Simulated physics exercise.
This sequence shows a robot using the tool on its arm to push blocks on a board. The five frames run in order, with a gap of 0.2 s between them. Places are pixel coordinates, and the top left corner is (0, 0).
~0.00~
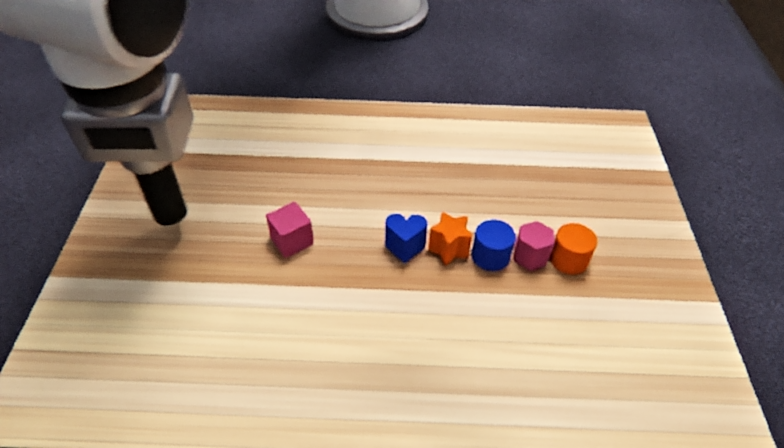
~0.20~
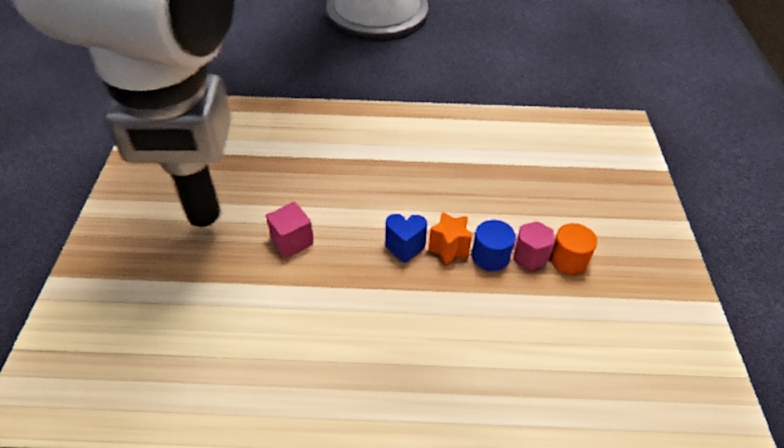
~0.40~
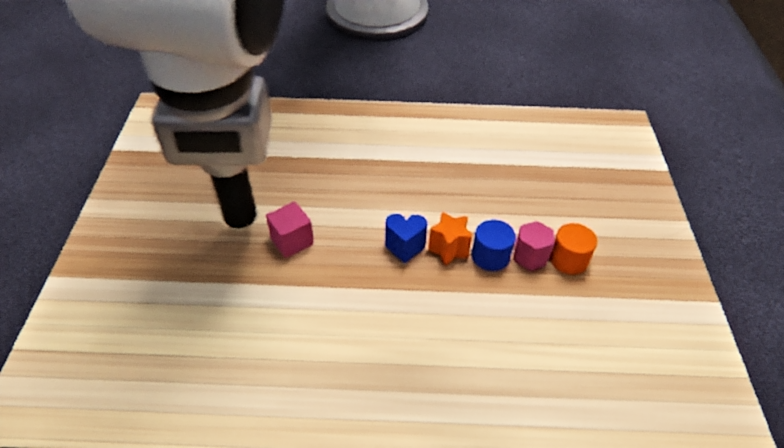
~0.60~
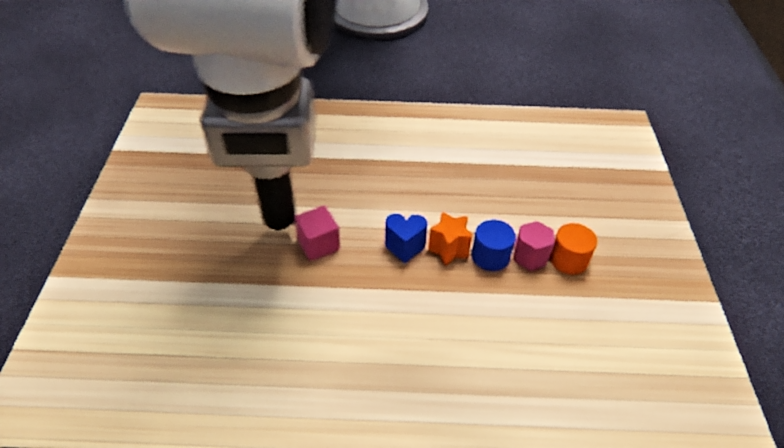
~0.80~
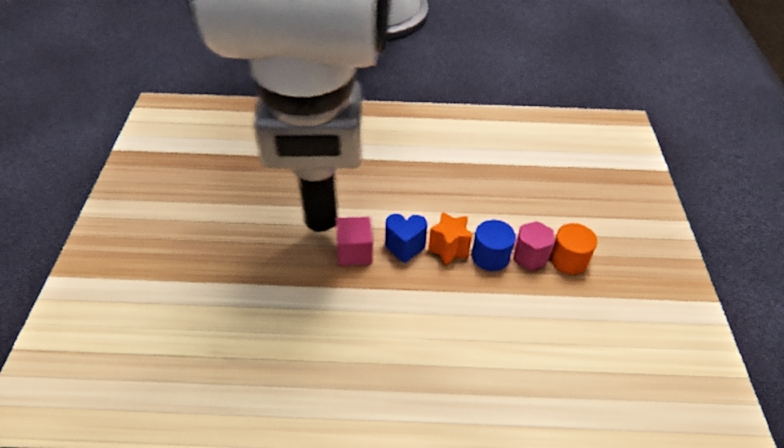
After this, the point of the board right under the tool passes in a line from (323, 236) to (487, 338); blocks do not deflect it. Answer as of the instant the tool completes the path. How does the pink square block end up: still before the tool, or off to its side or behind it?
The block sits ahead of the tool.
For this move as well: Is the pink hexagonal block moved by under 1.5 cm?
Answer: Yes.
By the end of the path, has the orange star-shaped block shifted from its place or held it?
At the end of the path, the orange star-shaped block remains in its old spot.
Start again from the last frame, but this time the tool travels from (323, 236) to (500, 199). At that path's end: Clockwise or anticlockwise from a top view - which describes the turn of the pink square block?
It rotates clockwise.
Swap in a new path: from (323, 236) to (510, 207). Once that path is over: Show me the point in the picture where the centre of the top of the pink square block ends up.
At (378, 233).
What follows on the original path. One third of the way, tool at (374, 252); pink square block at (407, 259), turned 20° clockwise; blue heart at (414, 224).
Two thirds of the way, tool at (430, 287); pink square block at (468, 292), turned 15° clockwise; blue heart at (414, 224).
At the end, tool at (492, 323); pink square block at (534, 326); blue heart at (414, 224); orange star-shaped block unmoved; pink hexagonal block unmoved.
